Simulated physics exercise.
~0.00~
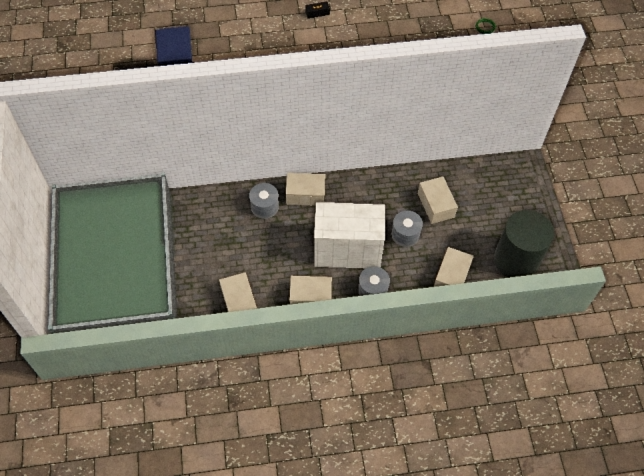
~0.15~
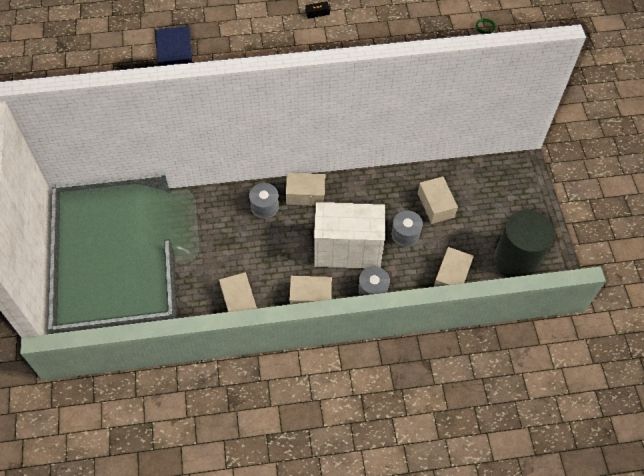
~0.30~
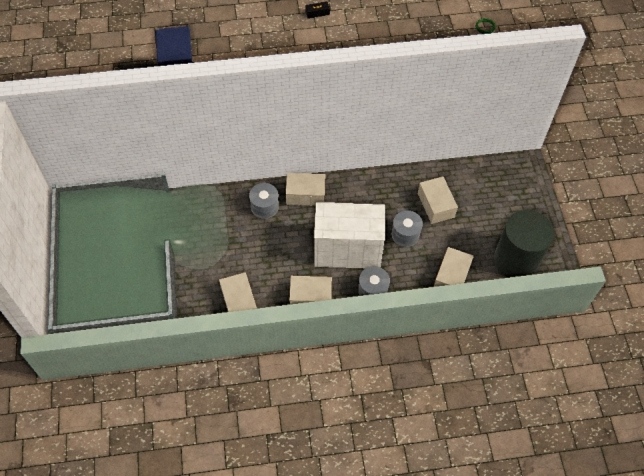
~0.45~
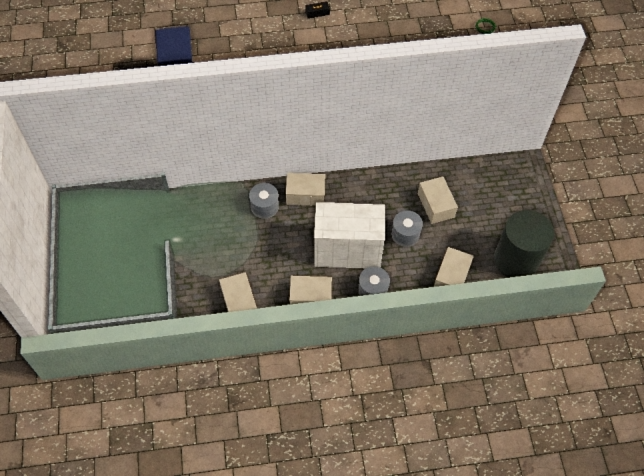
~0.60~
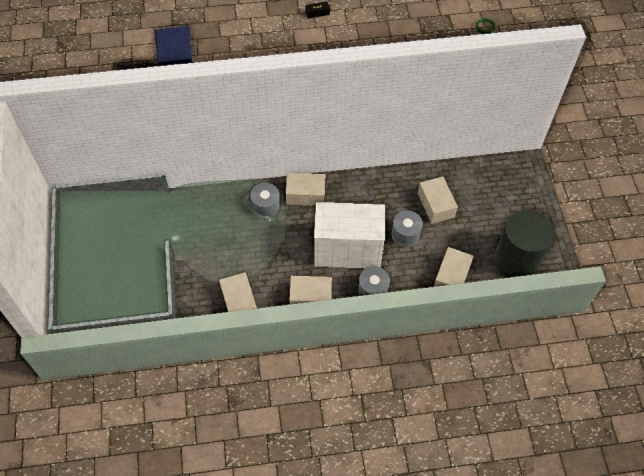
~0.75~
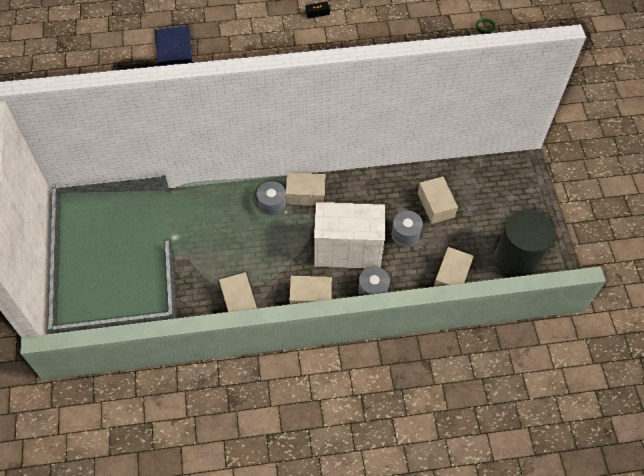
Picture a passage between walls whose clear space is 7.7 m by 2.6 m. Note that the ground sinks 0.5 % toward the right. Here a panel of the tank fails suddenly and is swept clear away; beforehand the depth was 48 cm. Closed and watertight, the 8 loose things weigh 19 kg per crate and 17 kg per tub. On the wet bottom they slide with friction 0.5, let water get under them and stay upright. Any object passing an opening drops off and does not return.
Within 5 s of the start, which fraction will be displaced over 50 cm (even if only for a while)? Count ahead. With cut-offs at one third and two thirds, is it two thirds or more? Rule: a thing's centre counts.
A third to just under two thirds.
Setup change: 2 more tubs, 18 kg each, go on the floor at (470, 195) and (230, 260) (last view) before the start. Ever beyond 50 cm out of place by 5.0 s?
Order as asked - surpassed, not reached.
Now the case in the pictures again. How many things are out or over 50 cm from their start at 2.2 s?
The answer is 2.
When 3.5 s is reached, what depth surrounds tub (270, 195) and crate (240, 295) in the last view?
Depth approx. 8 cm / 6 cm.
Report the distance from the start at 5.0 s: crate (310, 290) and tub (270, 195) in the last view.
20 cm; 400 cm.
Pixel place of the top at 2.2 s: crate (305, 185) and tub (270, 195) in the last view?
Approx. (408, 201); approx. (374, 204).
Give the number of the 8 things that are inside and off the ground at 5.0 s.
The number is 1.
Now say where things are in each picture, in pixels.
A tub at (264, 195) rests on the ground; a crate at (305, 184), on the bottom; water covers 3.6 m2; 0 of 8 have shifted, in the first picture.
A tub at (264, 195) rests on the ground; a crate at (305, 184) rests on the ground; water covers 4.1 m2; 0 of 8 have shifted, in the second picture.
A tub at (264, 195), on the bottom; a crate at (305, 184), on the bottom; water covers 4.8 m2; 0 of 8 have shifted, in the third picture.
A tub at (264, 195), on the bottom; a crate at (305, 184) rests on the ground; 5.5 m2 under water; 0 of 8 have shifted, in the fourth picture.
A tub at (265, 195) rests on the ground; a crate at (305, 184) rests on the ground; water covers 6.1 m2; 0 of 8 have shifted, in the fifth picture.
A tub at (271, 193), on the bottom, 12 cm from its start; a crate at (306, 184), on the bottom; 6.7 m2 under water; 1 of 8 have shifted, in the sixth picture.
After 1.1 s 0 of 8 are over 50 cm from their spots; 0 afloat.
After 2.2 s 2 of 8 are over 50 cm from their spots; 2 afloat.
After 3.5 s 3 of 8 are over 50 cm from their spots; 0 afloat.
After 5.0 s 3 of 8 are over 50 cm from their spots, and 3 have been at some point; 1 afloat.
